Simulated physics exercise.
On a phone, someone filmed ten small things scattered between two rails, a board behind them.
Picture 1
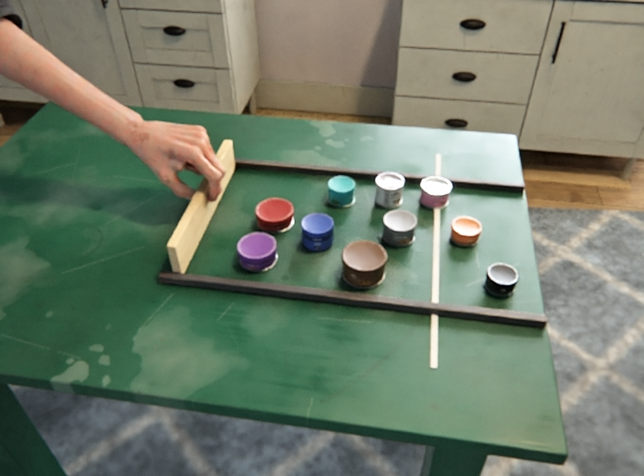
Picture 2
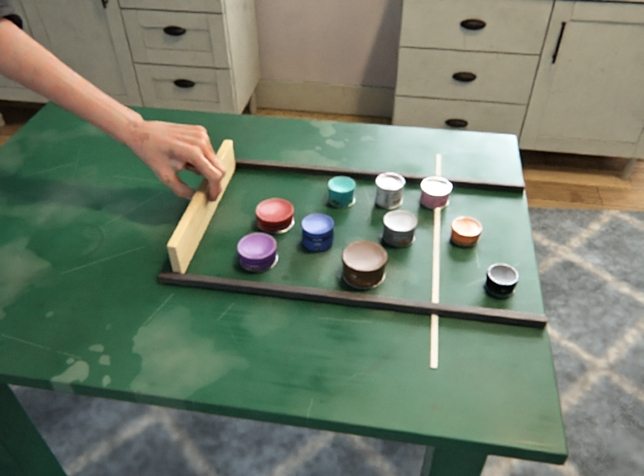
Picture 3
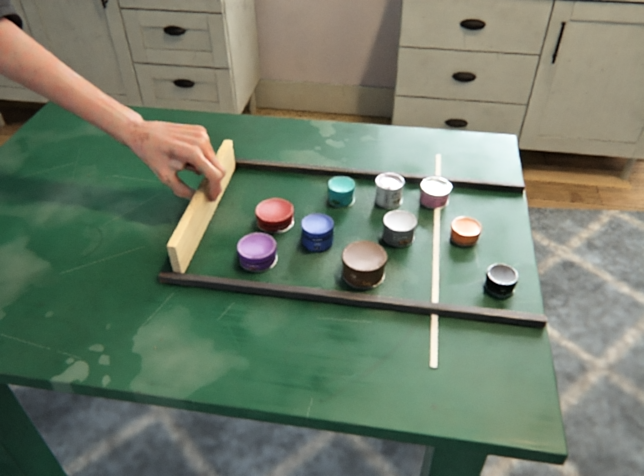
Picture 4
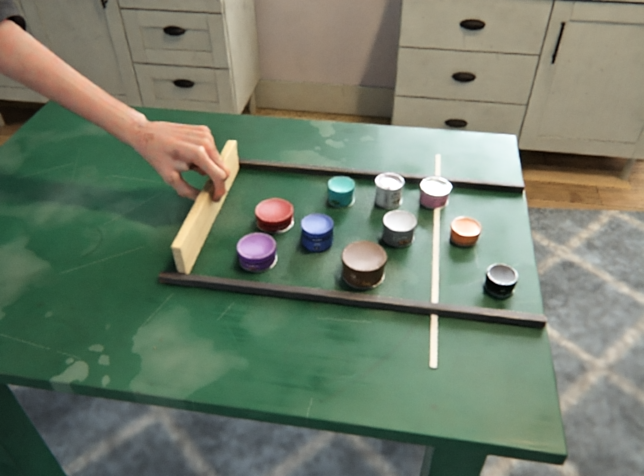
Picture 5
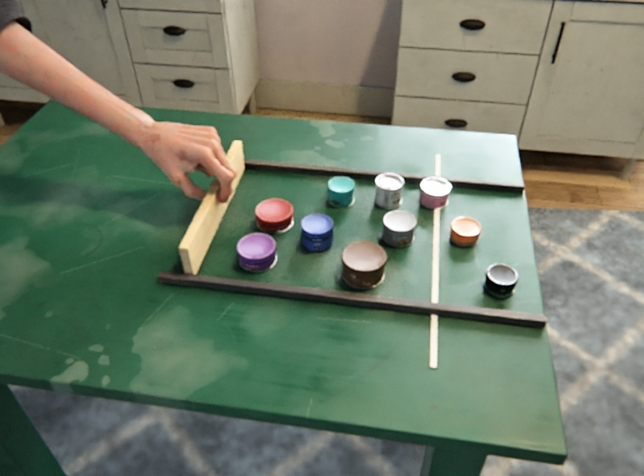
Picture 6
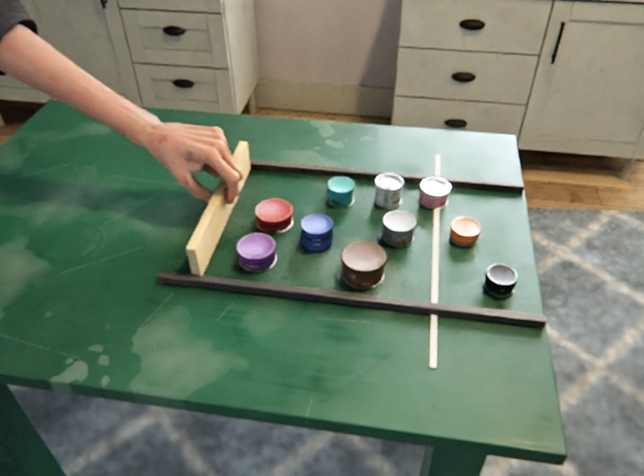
A hand slides a wooden board slightly right between two rails toward several small colourful pots.
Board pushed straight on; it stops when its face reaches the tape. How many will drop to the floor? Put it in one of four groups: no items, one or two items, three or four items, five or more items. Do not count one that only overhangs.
Once it stops, the band for pieces knocked off is zero, pretty clearly.
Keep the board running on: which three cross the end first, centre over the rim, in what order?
Sequence: 1) black tin, 2) brown tin, 3) orange pot.
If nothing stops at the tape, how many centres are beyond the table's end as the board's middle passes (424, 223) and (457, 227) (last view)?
First 0, then 1.
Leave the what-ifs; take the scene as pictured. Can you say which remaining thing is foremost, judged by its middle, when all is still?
Looks like the black tin to me.
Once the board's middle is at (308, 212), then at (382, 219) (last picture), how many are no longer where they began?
By the first moment it's 3, by the second it's 8.
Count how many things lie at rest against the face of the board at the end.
The count comes out at 4.
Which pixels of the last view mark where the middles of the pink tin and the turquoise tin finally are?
(485, 191), and the other (451, 204).
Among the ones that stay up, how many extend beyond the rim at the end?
The count would be 1.
Early on, none off yet; black tin at rest near (500, 281); orange pot at rest near (465, 232); pink tin at rest near (434, 194).
Finally, the number that fall off is zero.
